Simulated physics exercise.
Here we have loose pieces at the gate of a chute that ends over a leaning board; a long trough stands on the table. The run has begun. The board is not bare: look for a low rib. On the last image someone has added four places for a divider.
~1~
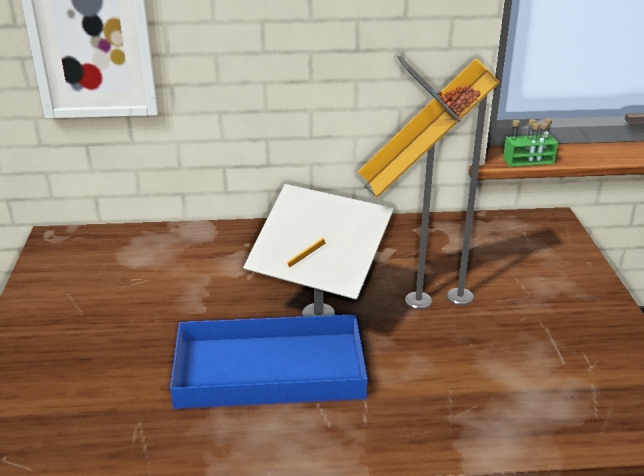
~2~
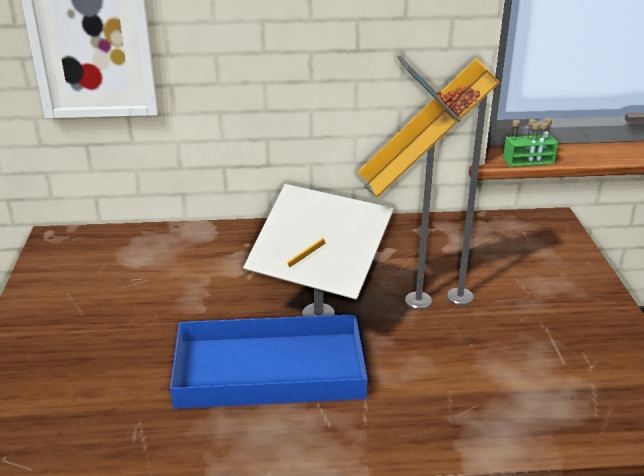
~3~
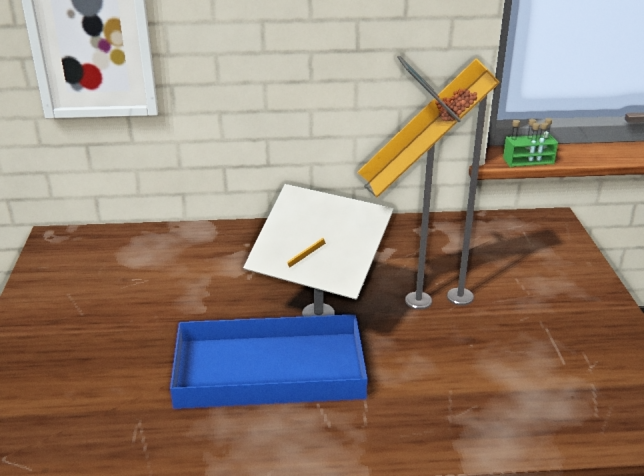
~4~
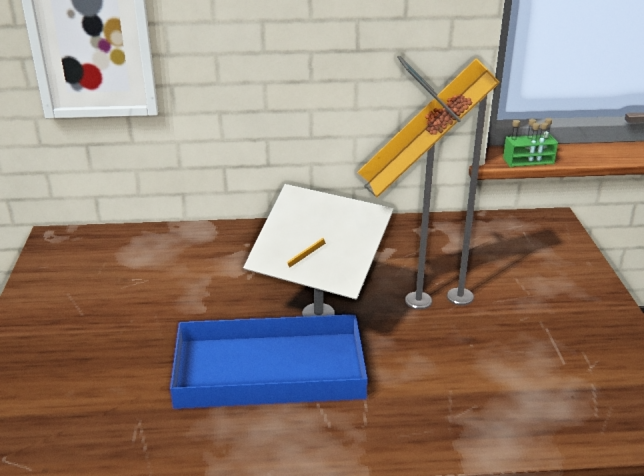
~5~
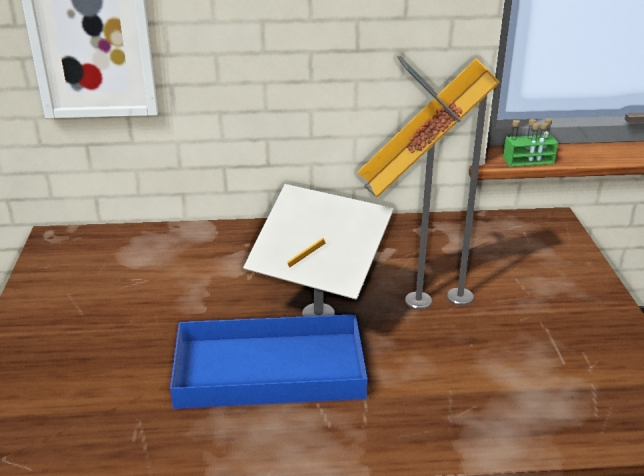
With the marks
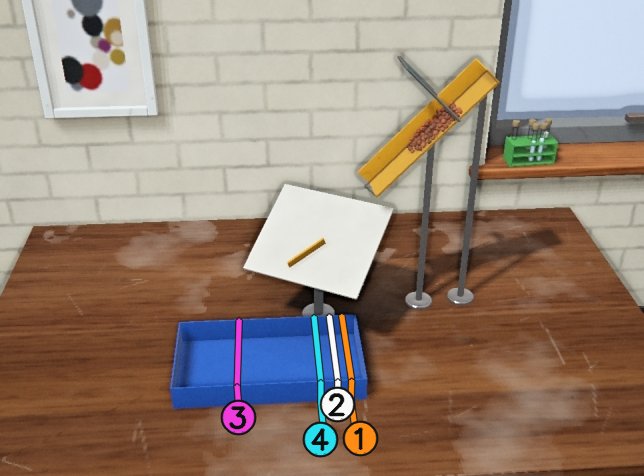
On a wooden table against a pale brick wall, reddish pellets sat high in a sloping yellow chute, then slid down and left partway along it, above a tilted white board and an empty blue trough.
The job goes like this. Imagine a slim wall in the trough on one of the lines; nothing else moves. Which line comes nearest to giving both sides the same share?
Line 3.
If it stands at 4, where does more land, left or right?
Left.
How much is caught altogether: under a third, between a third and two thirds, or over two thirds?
About that: Over two thirds.
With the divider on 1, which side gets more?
The left side.
On the marked copy, line 1 crosses the front rim at (351, 380); line 2 crosses the front rim at (337, 380); line 3 crosses the front rim at (237, 385); line 4 crosses the front rim at (320, 381).
With 1, of what is caught, all on the left of the divider, none on the right.
With 2, of what is caught, all on the left of the divider, none on the right.
With 3, of what is caught, about half on the left of the divider, about half on the right.
With 4, of what is caught, nearly all on the left of the divider, a stray few on the right.
